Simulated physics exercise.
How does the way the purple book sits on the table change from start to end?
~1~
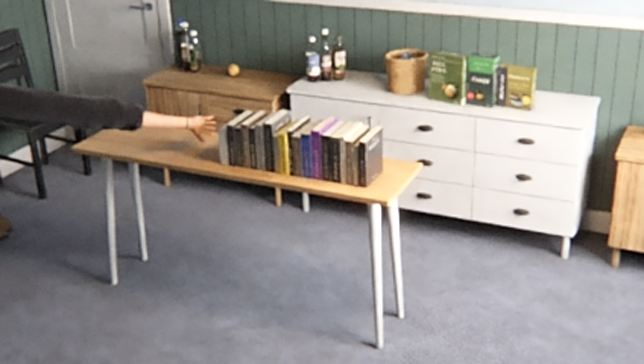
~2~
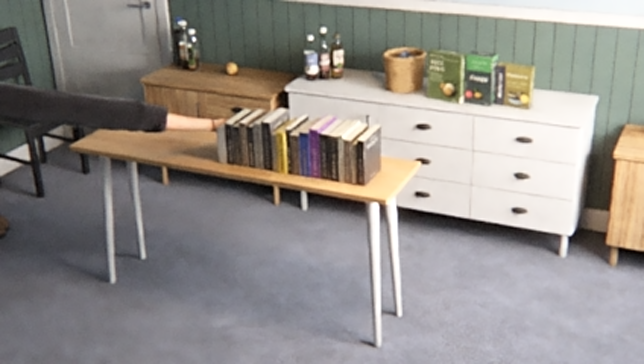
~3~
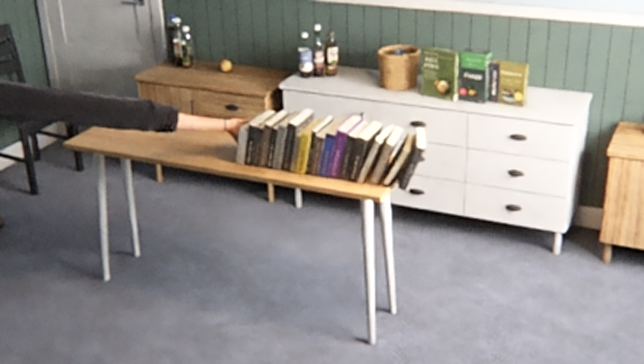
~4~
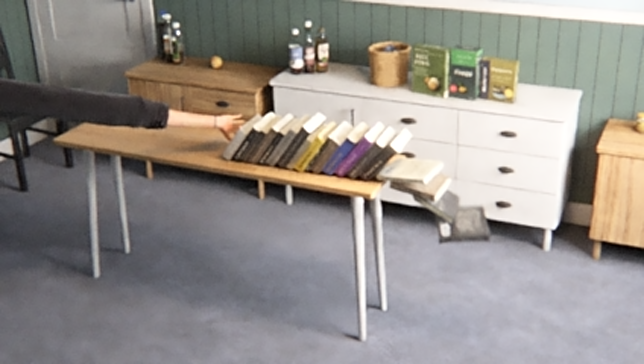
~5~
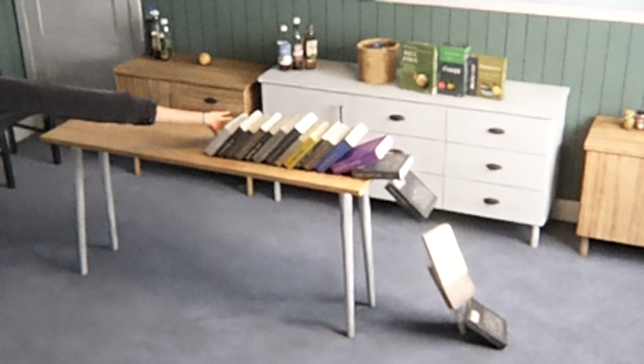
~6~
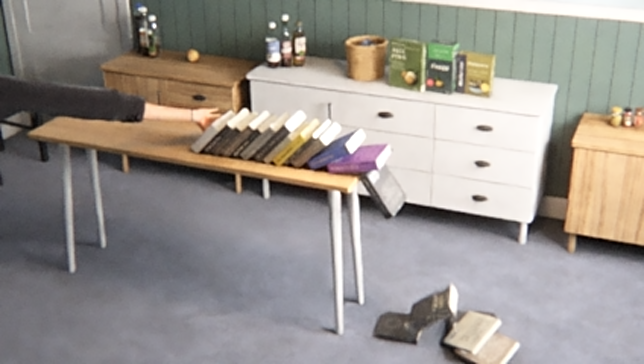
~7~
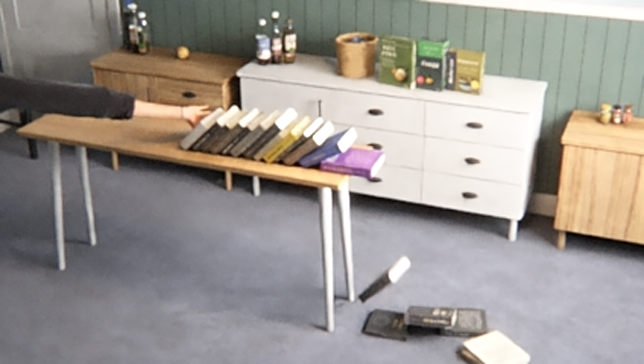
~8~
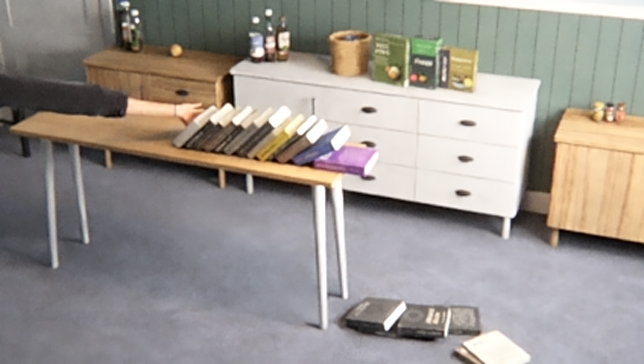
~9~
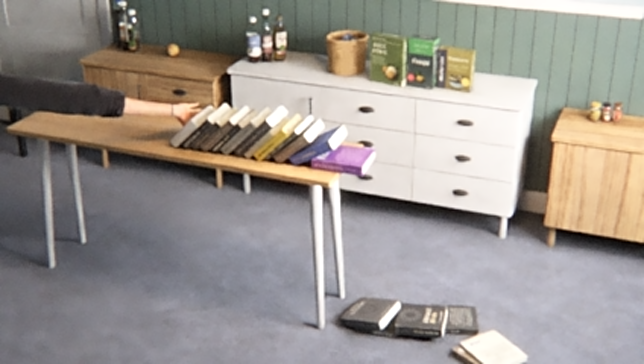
At the start the purple book stands upright in the row, and by the end it lies on its side at the table's right edge.
